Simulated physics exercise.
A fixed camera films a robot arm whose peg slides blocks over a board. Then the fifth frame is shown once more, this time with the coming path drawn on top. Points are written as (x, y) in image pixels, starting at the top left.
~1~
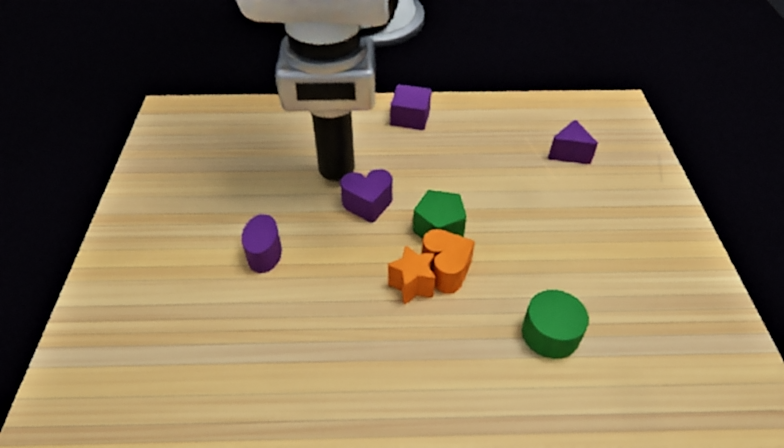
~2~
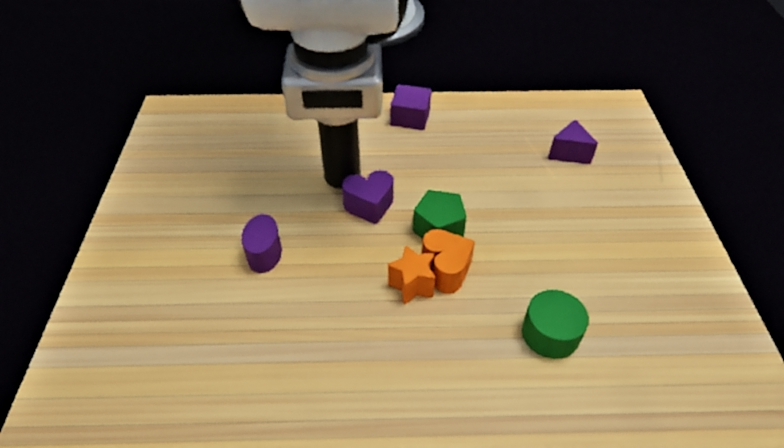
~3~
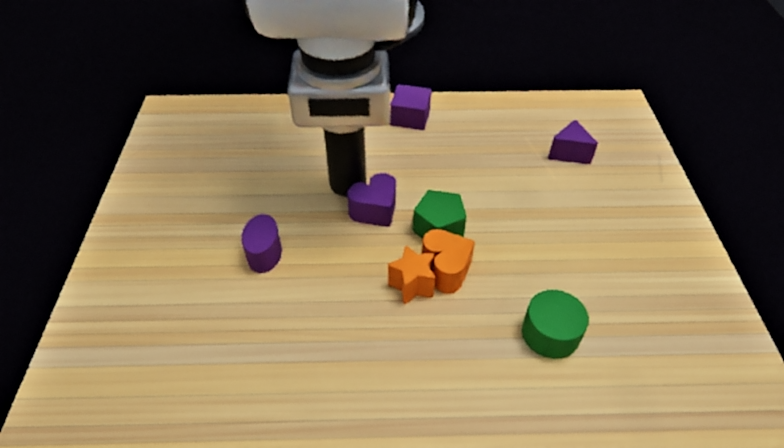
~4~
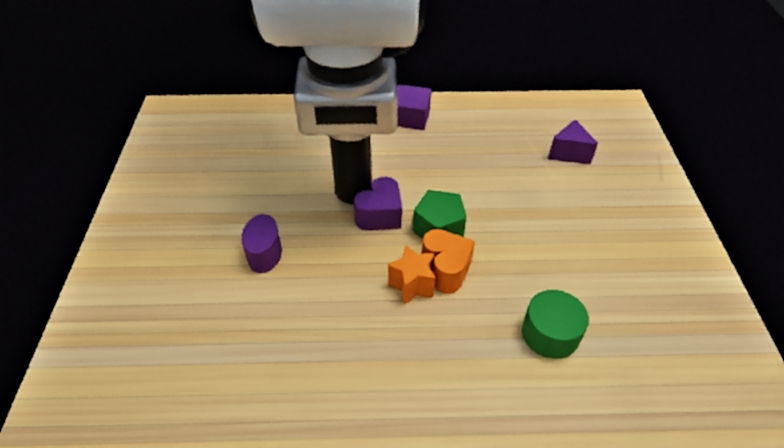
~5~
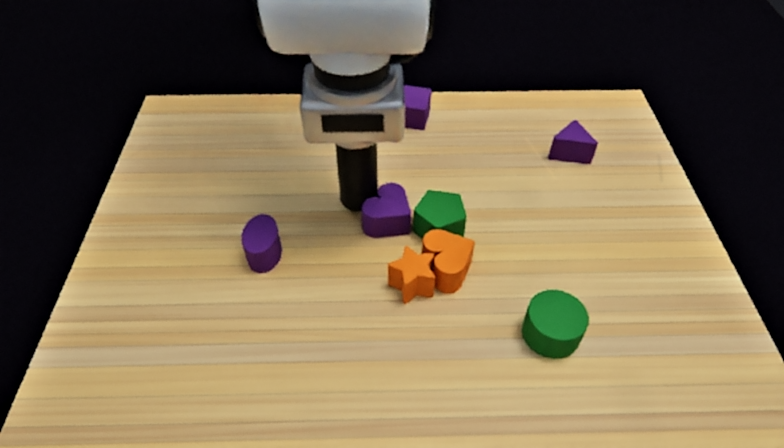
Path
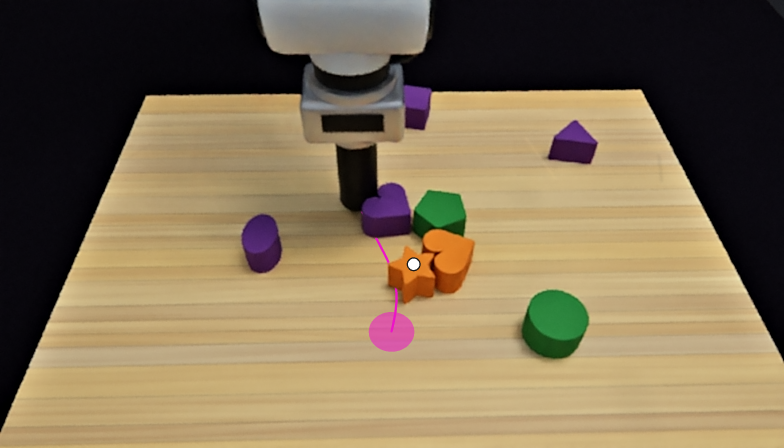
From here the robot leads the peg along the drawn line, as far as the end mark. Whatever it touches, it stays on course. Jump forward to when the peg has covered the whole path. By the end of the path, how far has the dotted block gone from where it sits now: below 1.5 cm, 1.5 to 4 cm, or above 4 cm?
The answer here is from 1.5 to 4 cm.
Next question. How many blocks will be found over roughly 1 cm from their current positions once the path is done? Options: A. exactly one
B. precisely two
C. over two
Letter C.
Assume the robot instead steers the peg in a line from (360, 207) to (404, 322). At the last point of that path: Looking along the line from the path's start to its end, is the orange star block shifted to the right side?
No - that is not the case.
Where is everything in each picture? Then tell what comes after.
The first frame shows lower end of the peg (337, 170), tops of blocks, purple heart-shaped block (367, 183), orange star block (414, 264), green five-sided block (441, 207), orange heart-shaped block (449, 249).
The second frame shows peg (343, 177), purple heart-shaped block (369, 185).
The third frame shows peg (348, 185), purple heart-shaped block (375, 190).
The fourth frame shows peg (354, 192), purple heart-shaped block (380, 195).
The fifth frame shows peg (359, 199), purple heart-shaped block (388, 201), orange star block (414, 264), green five-sided block (441, 207), orange heart-shaped block (449, 249).
The drawn path runs from (360, 207) over (378, 242) and (395, 283) to (392, 331); the dot is on the orange star block.
The first path, step by step. One third of the way, peg (378, 235); purple heart-shaped block (415, 230), turned 20° anticlockwise; orange star block (417, 270); green five-sided block (454, 209), turned 35° anticlockwise; orange heart-shaped block (461, 257).
Two thirds of the way, peg (395, 277); purple heart-shaped block (430, 240), turned 60° anticlockwise; orange star block (430, 279), turned 65° clockwise; green five-sided block (456, 209), turned 45° anticlockwise; orange heart-shaped block (471, 261), turned 30° clockwise.
At the end, peg (392, 325); purple heart-shaped block (430, 240), turned 60° anticlockwise; orange star block (438, 288), turned 30° clockwise; green five-sided block (456, 209), turned 45° anticlockwise; orange heart-shaped block (471, 261), turned 25° clockwise.
